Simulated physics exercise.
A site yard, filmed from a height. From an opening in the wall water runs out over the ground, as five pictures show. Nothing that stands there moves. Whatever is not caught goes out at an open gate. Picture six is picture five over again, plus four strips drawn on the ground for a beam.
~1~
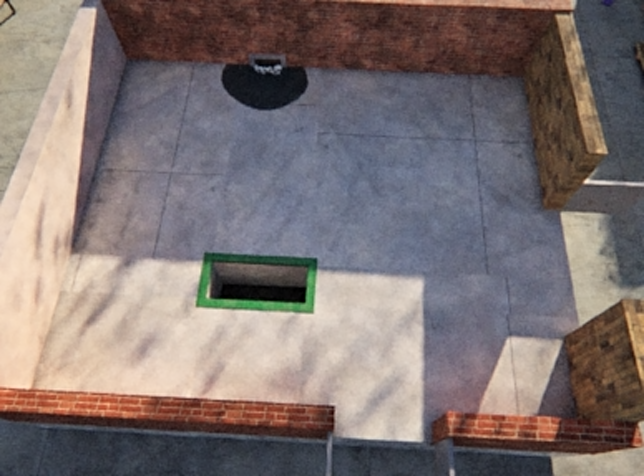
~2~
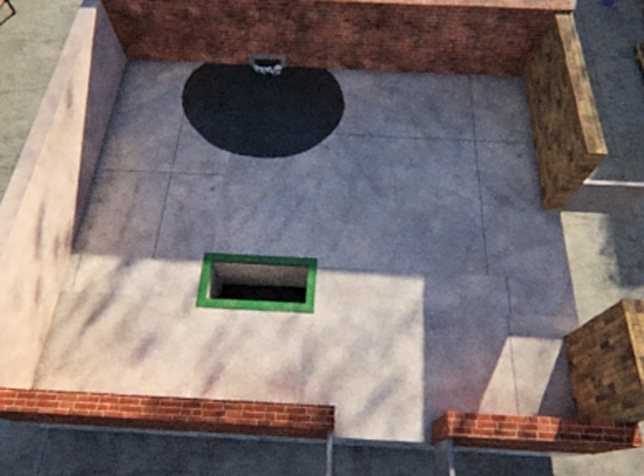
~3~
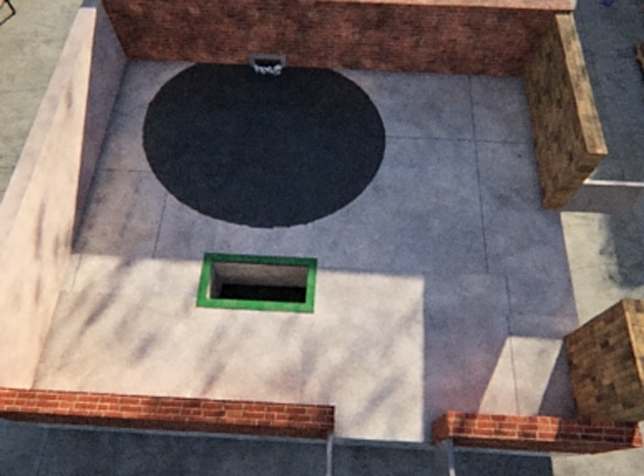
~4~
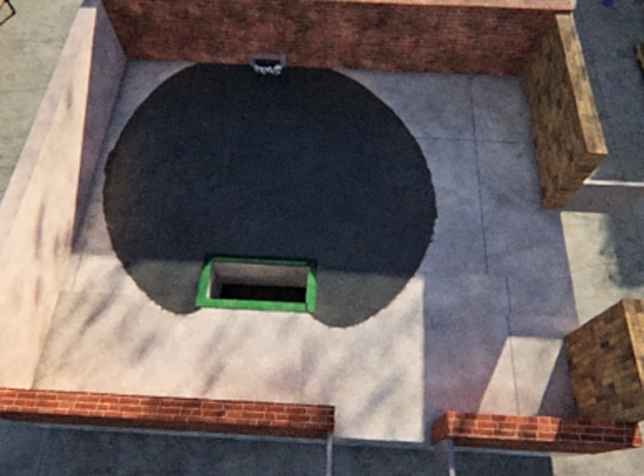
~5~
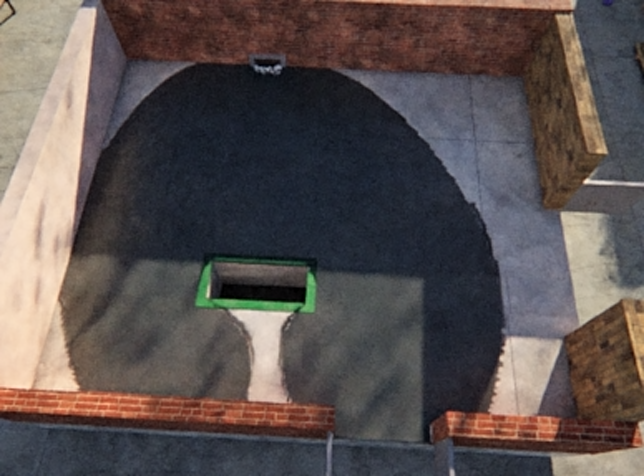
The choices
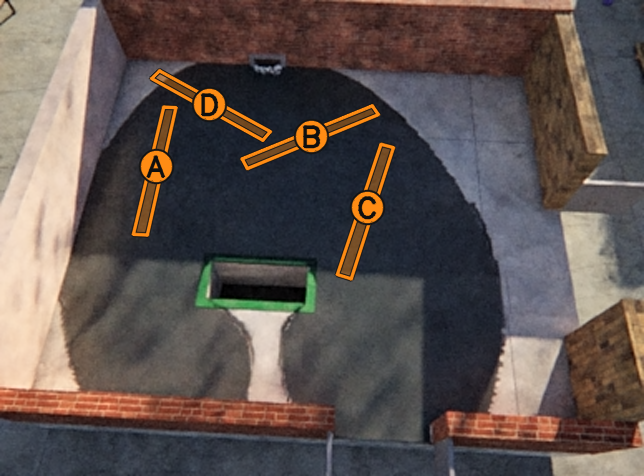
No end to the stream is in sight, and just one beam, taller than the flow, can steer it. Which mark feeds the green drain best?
I would pick position C.
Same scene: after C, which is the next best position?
It is A.
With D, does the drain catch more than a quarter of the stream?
No, it does not.
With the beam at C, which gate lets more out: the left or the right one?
The left one.
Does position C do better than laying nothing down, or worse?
Position C is better.
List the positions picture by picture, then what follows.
Outfall at (268, 61); green drain at (258, 282); open gate at (554, 269); open gate at (383, 419); water covers 3 % of the ground and shows as far out as (263, 104); green drain still dry.
Water covers 10 % of the ground and shows as far out as (315, 143); green drain still dry.
Water covers 24 % of the ground and shows as far out as (251, 222); green drain still dry.
Water covers 41 % of the ground and shows as far out as (330, 319); green drain taking water.
61 % of the ground is wet; green drain taking water.
On the marked copy, A from (140, 234) to (169, 107); B from (244, 163) to (375, 110); C from (344, 276) to (387, 145); D from (155, 74) to (266, 135).
For position A, about 42 % of the stream runs into the green drain, about 57 % out by the gates.
For position B, about 17 % of the stream runs into the green drain, about 82 % out by the gates.
For position C, about 58 % of the stream runs into the green drain, about 39 % out by the gates.
For position D, about 16 % of the stream runs into the green drain, about 82 % out by the gates.
